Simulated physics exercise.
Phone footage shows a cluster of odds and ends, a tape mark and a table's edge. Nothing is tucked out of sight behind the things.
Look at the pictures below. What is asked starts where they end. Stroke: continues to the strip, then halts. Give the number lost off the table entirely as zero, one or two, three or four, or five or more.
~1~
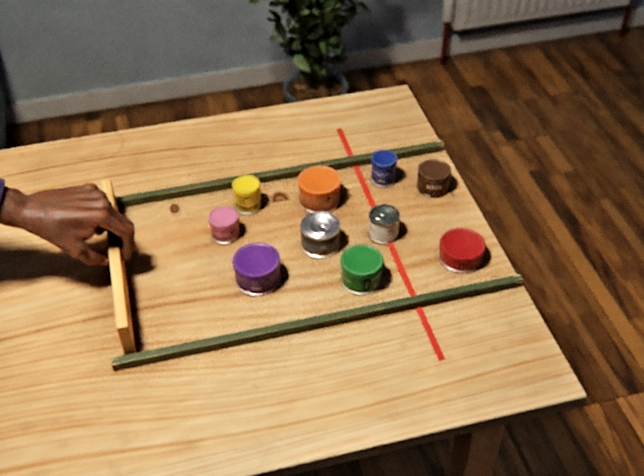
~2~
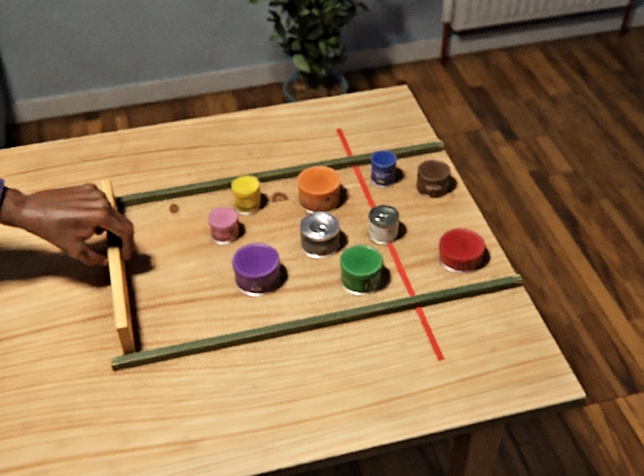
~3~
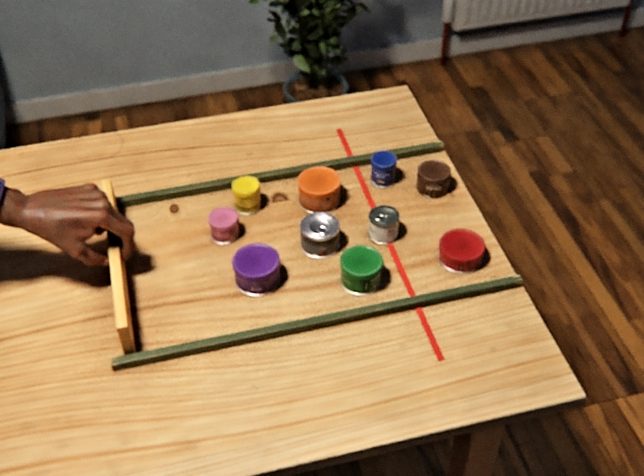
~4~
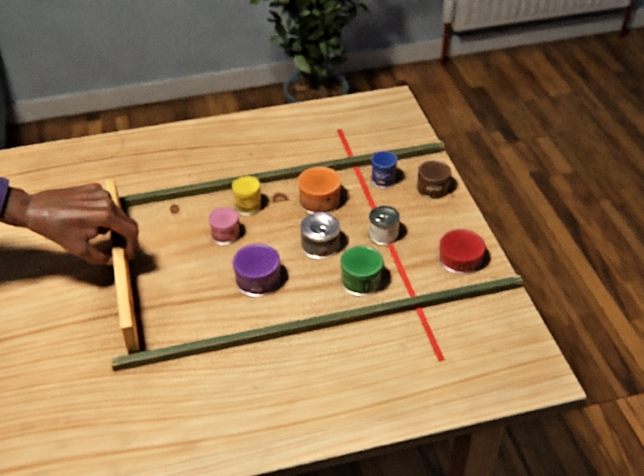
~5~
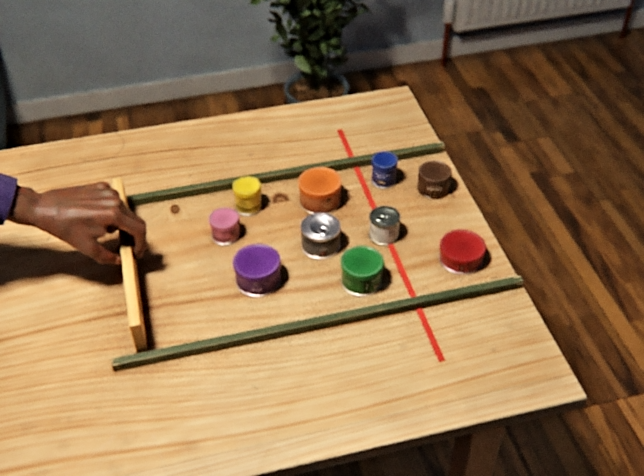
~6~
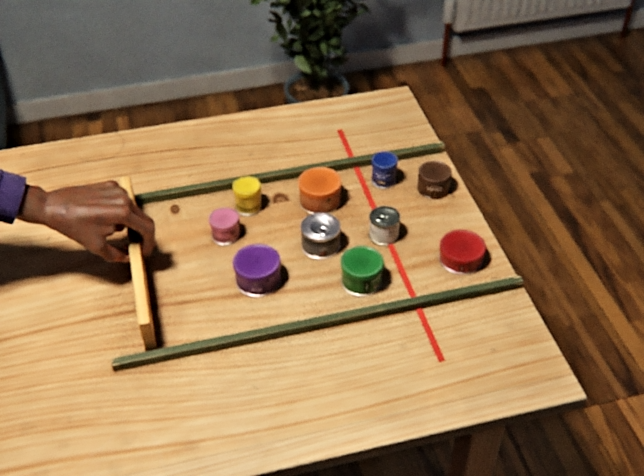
Lost off the table: Zero.
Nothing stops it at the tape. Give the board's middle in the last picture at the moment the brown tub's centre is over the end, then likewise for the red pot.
The middle is at (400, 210) when it's the brown tub, and at (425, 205) when it's the red pot.
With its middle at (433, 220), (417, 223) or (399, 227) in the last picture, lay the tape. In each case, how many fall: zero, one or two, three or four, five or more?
Lab note - count at each position: 1 or 2; either one or two; not one.
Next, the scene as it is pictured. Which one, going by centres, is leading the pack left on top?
That's the brown tub.
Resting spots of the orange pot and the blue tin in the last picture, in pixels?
First at (411, 178); second at (413, 156).
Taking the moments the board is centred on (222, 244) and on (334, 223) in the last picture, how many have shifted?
In order, the tallies are 1 and 8.
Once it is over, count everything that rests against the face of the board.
At rest, 5 are in contact.
Soon after, none off yet; brown tub at rest near (434, 180); red pot at rest near (462, 252); blue tin at rest near (384, 170).
In the end, the number that fall off is zero.
